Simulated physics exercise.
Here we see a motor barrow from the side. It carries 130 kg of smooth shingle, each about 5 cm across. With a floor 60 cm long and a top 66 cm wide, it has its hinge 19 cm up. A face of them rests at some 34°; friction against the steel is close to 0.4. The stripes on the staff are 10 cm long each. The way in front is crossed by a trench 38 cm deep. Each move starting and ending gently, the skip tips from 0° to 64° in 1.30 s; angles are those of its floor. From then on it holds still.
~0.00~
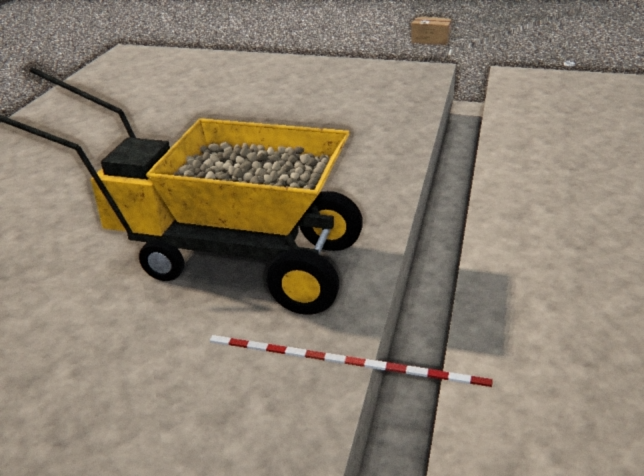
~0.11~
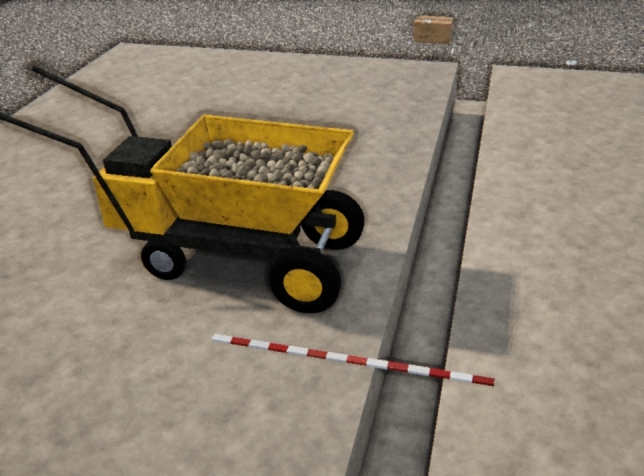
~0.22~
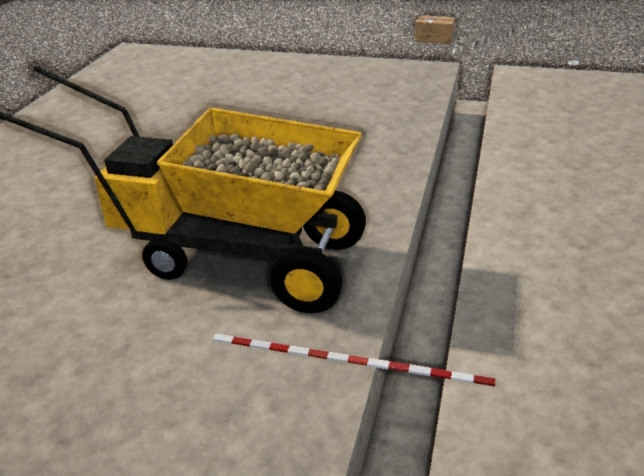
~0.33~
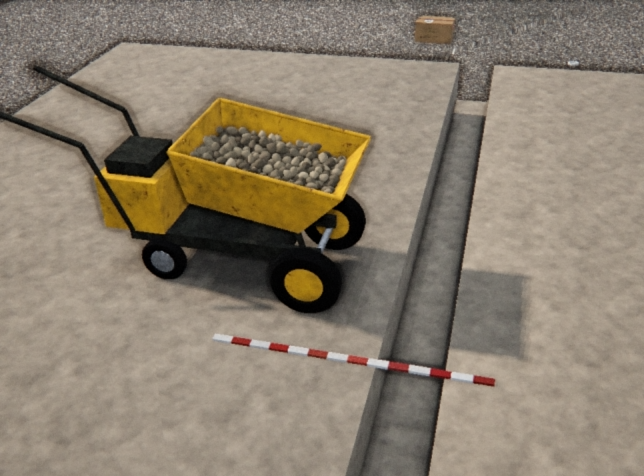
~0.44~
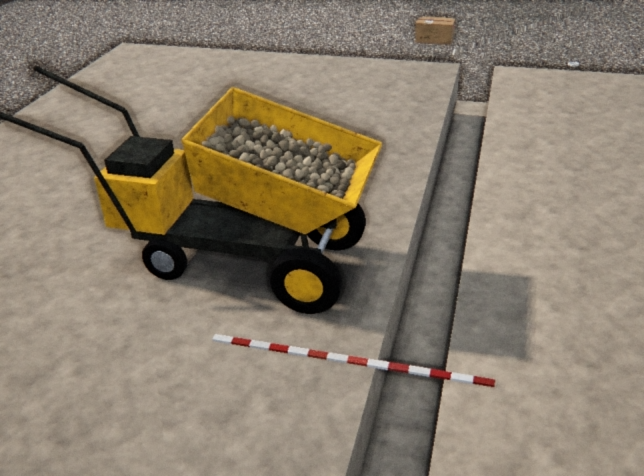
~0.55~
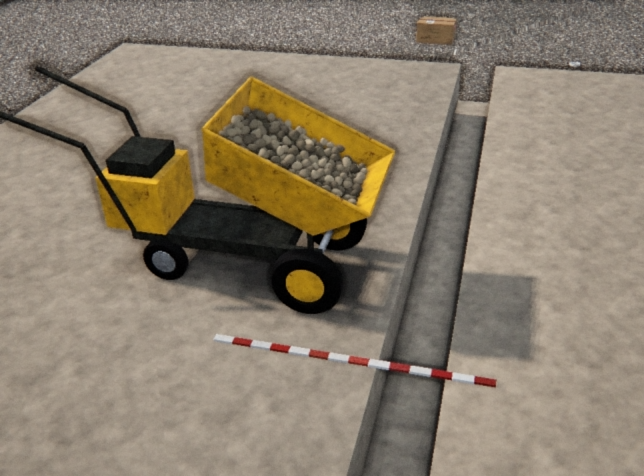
A yellow motor barrow's skip full of rounded stones tilts steadily toward a trench on the right.
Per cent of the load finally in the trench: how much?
Approx. 48 %.
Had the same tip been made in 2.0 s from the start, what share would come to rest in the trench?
Trench share: Approx. 55%.
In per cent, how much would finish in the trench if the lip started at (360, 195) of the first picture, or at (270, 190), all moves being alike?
15 and 75 %.
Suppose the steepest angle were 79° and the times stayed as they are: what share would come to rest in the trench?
Expect roughly 45 per cent.
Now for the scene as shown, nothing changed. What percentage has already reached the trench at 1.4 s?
15 per cent, give or take.
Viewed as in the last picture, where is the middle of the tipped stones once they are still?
I'd point to around (451, 329).
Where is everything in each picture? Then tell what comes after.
In the first frame, the skip is at 0°, its lip at (318, 193); the top of the load is at (238, 154).
In the second frame, lip at (323, 193), floor tilted 1°, highest stones at (238, 150); the stones move at 0.2 m/s on average.
In the third frame, the skip is at 5°, its lip at (331, 195); the top of the load is at (238, 146); the stones move at 0.4 m/s on average.
In the fourth frame, the skip is at 10°, its lip at (342, 199); the top of the load is at (226, 137); the stones move at 0.5 m/s on average.
In the fifth frame, lip at (355, 206), floor tilted 17°, highest stones at (237, 127); the stones move at 0.6 m/s on average.
In the sixth frame, the skip is at 25°, its lip at (370, 215); the top of the load is at (249, 118); the stones move at 0.7 m/s on average.
After 1.0 s the floor is at 54°; 100 % in the skip; the foremost stones are at (399, 228).
After 1.4 s the floor is at 64°; 74 % in the skip, 14 % in the trench, 12 % past the trench; the foremost stones are at (501, 303).
After 1.8 s the floor is at 64°; 42 % in the skip, 19 % in the trench, 39 % past the trench; the foremost stones are at (593, 308).
After 3.7 s the floor is at 64°; 12 % in the skip, 48 % in the trench, 40 % past the trench; the foremost stones are past the picture's edge.
